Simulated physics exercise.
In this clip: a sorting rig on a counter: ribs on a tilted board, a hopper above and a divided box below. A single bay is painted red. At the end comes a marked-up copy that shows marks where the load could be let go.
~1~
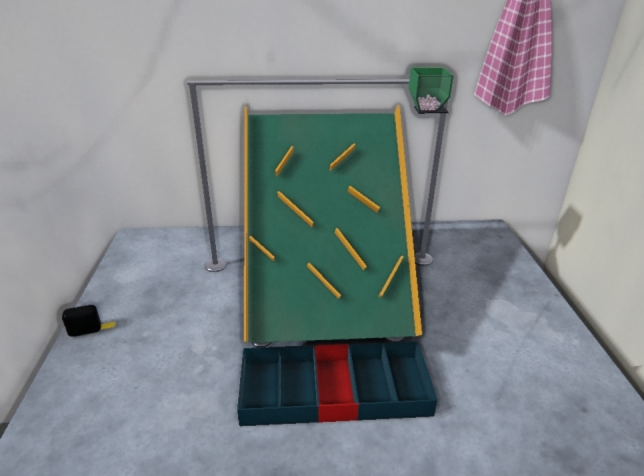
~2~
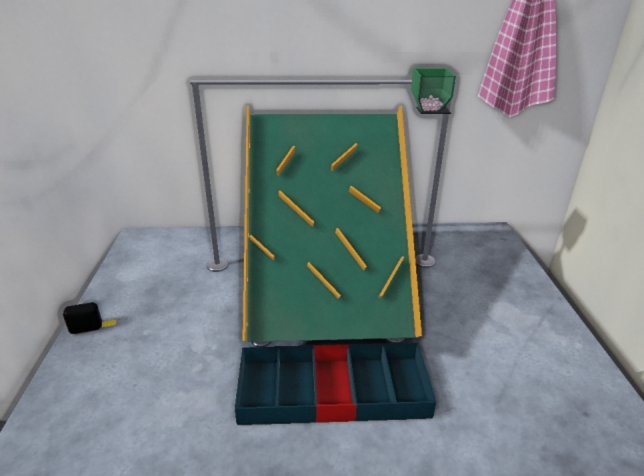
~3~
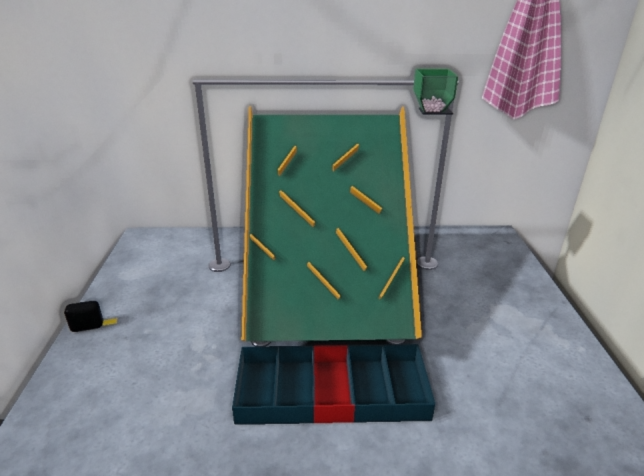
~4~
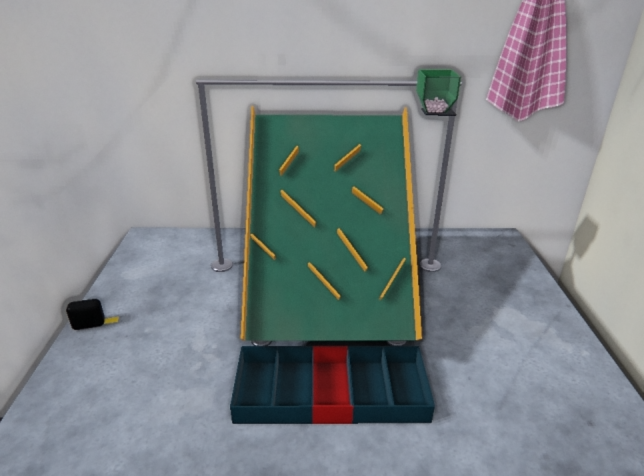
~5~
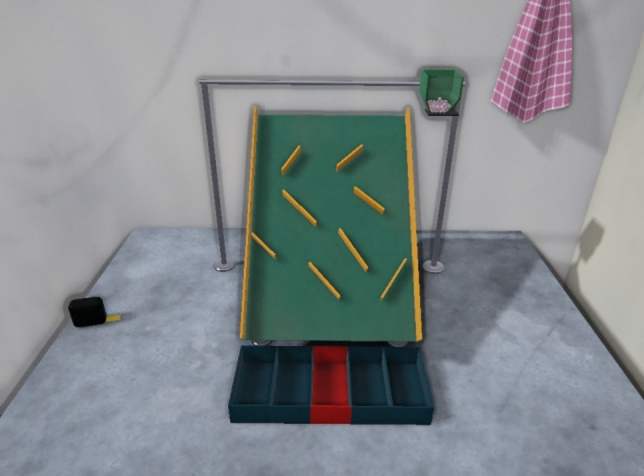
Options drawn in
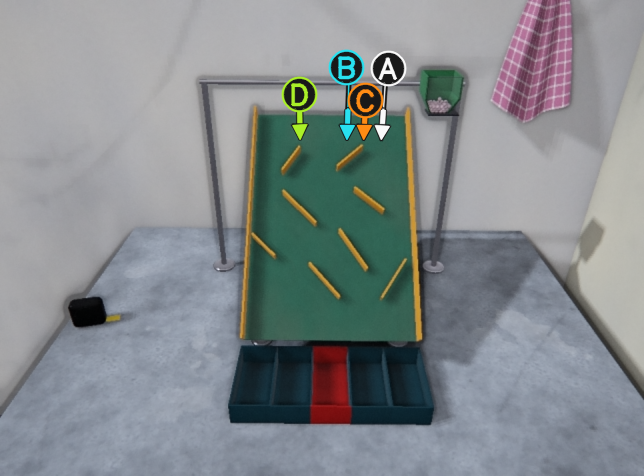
On a grey counter, a tilted green board with yellow ribs stands below a small green hopper holding pale contents, above a divided box with one red bay; the view shifts very slightly while everything stays still.
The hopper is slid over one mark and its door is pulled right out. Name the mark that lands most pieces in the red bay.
Mark D does it best.
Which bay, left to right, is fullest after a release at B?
The fourth.
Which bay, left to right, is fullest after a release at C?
It is the fourth one.
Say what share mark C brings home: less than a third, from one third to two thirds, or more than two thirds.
Mark C gives less than a third.
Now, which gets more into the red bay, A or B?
The answer is A.
On the marked copy, mark A meets the board at (381, 134); mark B meets the board at (347, 134); mark C meets the board at (363, 134); mark D meets the board at (300, 133).
Choosing A, a small part in the red bay, about half in other bays, about a quarter outside the box.
Choosing B, a stray few in the red bay, most in other bays, about a quarter outside the box.
Choosing C, a small part in the red bay, about two thirds in other bays, about a quarter outside the box.
Choosing D, about a third in the red bay, about a third in other bays, a stray few held on the board, about a third outside the box.
